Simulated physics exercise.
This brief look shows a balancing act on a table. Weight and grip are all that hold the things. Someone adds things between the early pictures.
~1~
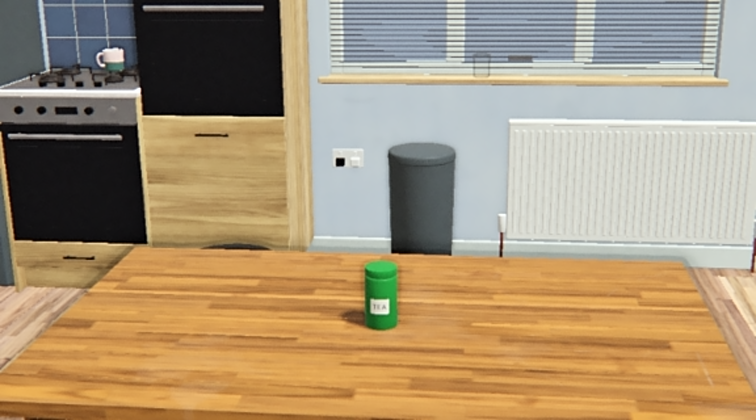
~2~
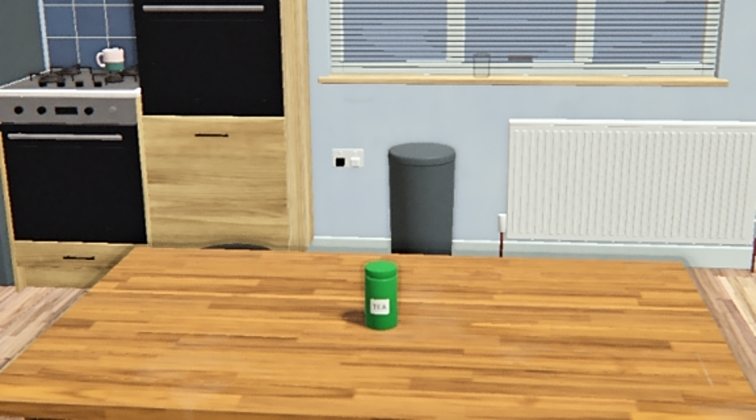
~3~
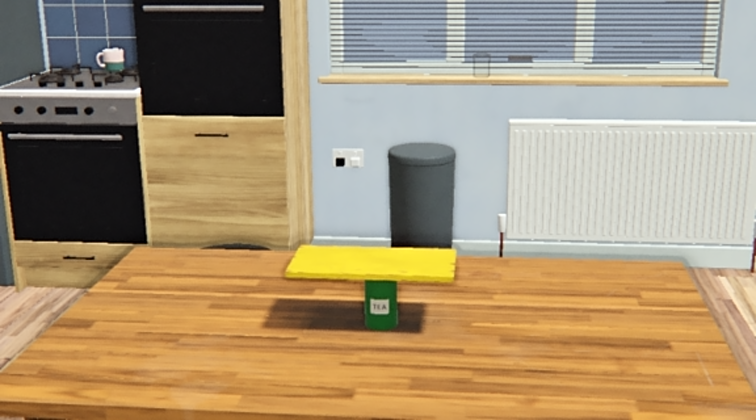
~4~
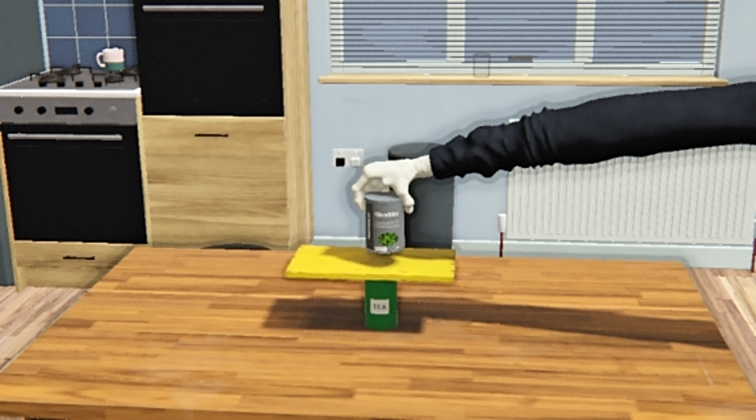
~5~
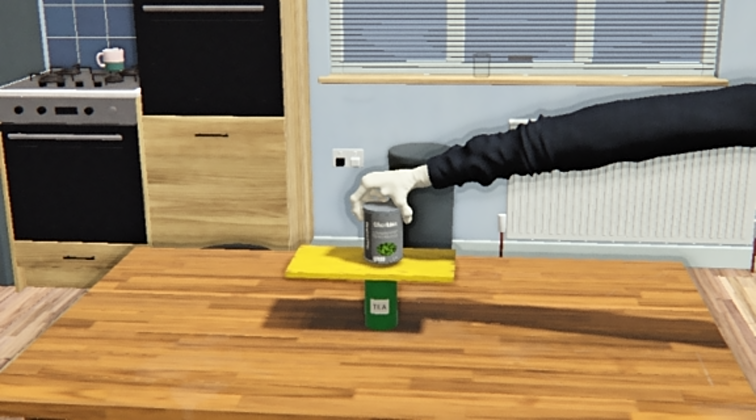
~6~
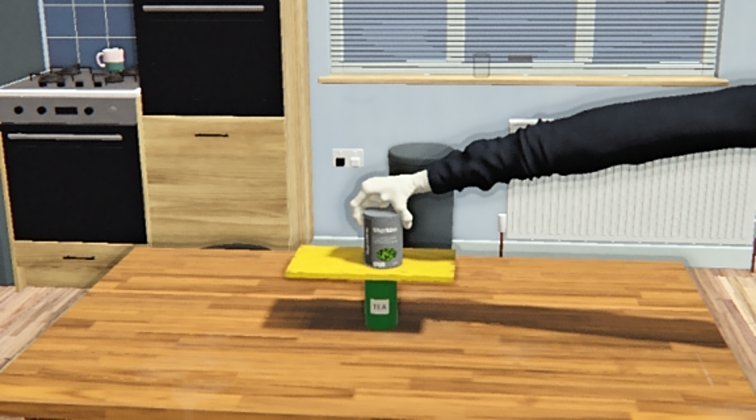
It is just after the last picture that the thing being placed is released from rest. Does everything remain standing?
The result: No fall.
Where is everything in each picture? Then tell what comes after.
The last thing is not in view yet, in the first picture.
The last thing is not in view yet, in the second picture.
The last thing is not in view yet; yellow board (373, 263), in the third picture.
On its way; grey tin (385, 221); yellow board (373, 263), in the fourth picture.
On its way; grey tin (383, 232); yellow board (373, 263), in the fifth picture.
Set down, still held; grey tin (383, 237); yellow board (373, 263), in the sixth picture.
Then, 0.20 s past the last view, nothing moves.
Then, 0.60 s past the last view, grey tin resting near (383, 237).
Finally, all 3 still in place. Final places as the last picture's camera would see them, grey tin near (383, 237). The stack keeps its balance.
